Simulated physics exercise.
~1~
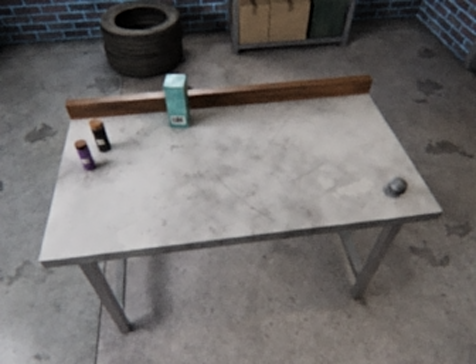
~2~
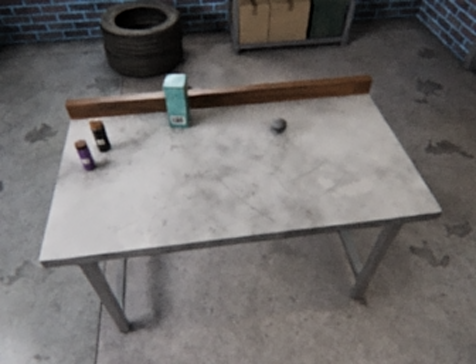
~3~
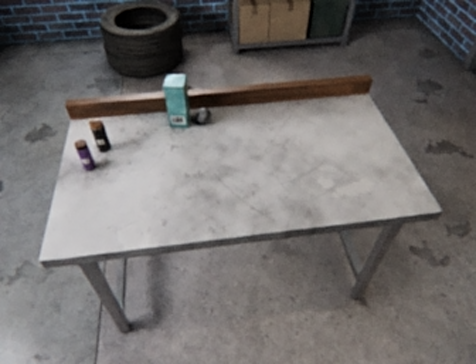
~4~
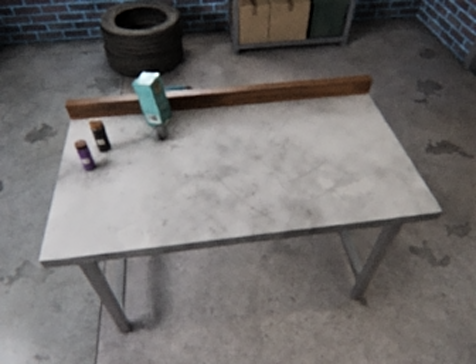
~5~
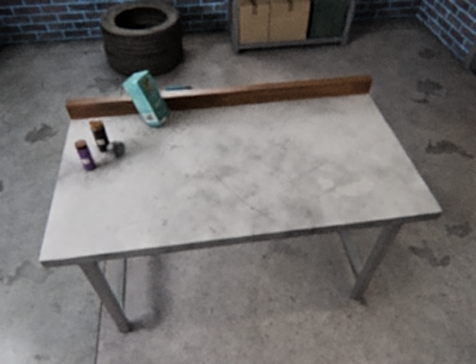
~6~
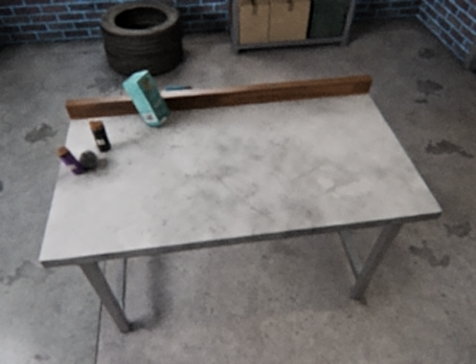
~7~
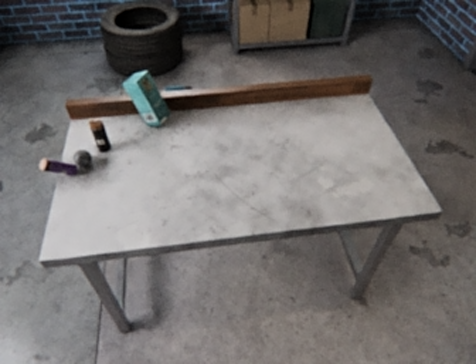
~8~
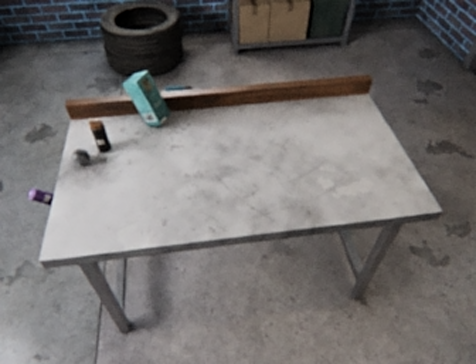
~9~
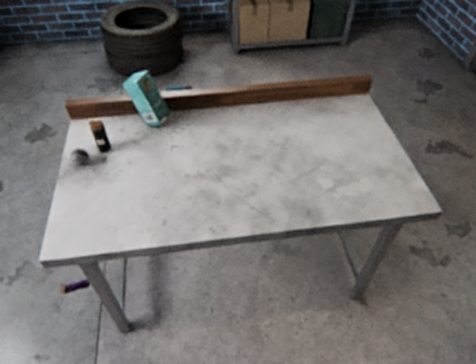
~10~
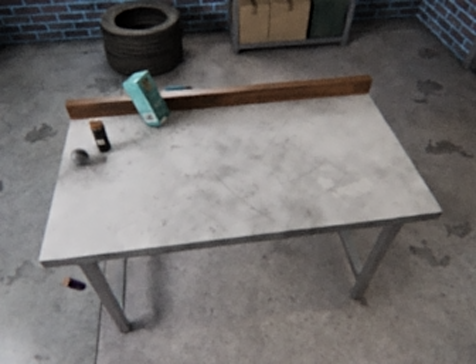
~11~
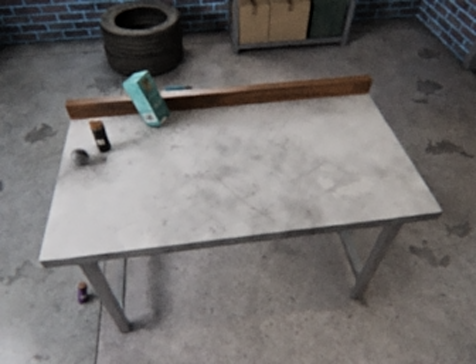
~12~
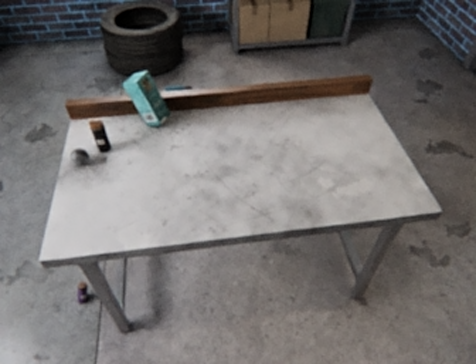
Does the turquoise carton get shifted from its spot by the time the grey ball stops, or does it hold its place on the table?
The turquoise carton leaves its spot. It is shifted a little to the left and ends up leaning by the rail, still on the table.
